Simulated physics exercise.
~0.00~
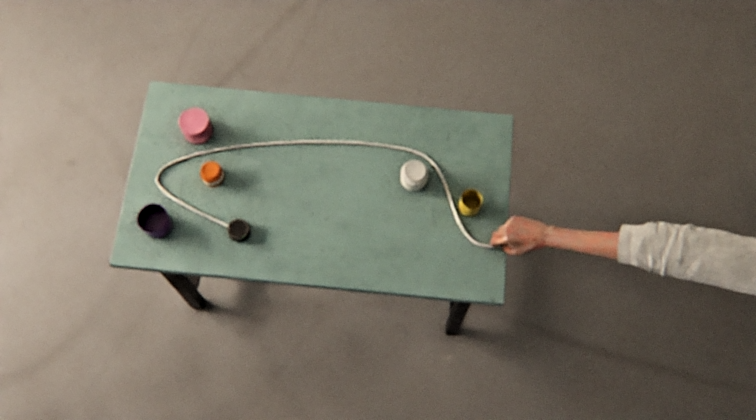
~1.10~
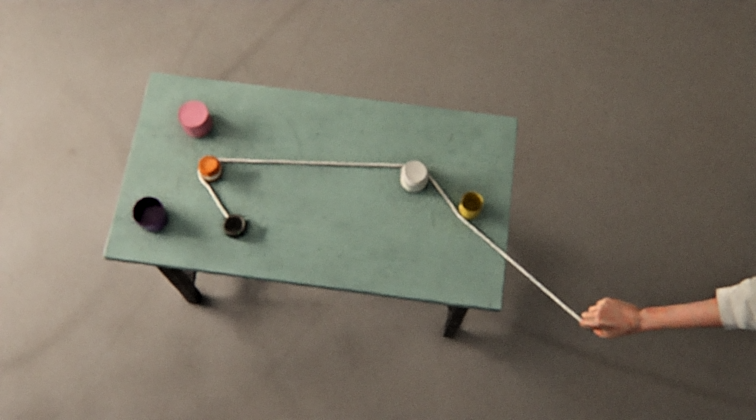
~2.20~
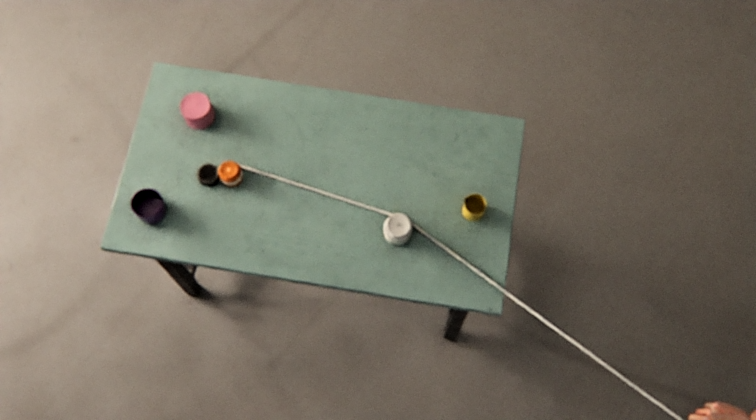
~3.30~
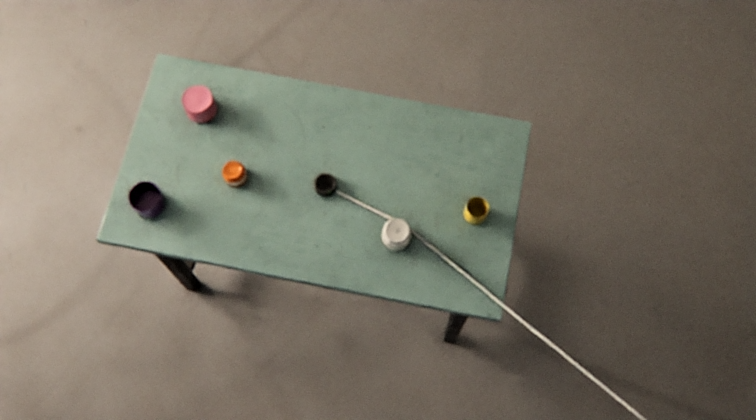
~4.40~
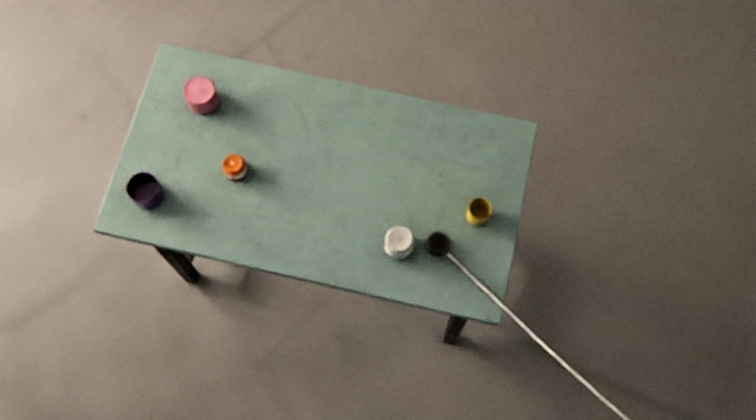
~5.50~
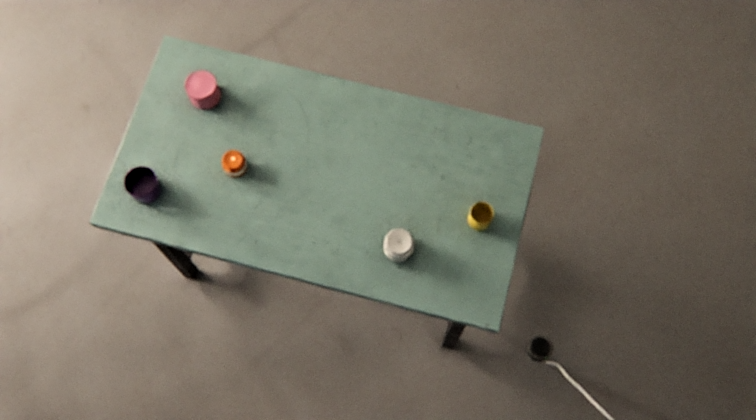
The clip opens on a green table holding a small black round adaptor, its pale lead curving past a pink tub, orange jar, purple mug, white jar and yellow cup to a hand at the right. The hand pulls down and right, tightening the lead against the orange and white jars. The adaptor swings up beside the orange jar, which shifts slightly right, while the white jar slides noticeably downward. The adaptor then slides right and passes the white jar. Finally it leaves the table at the lower right, and everything else remains upright on top.
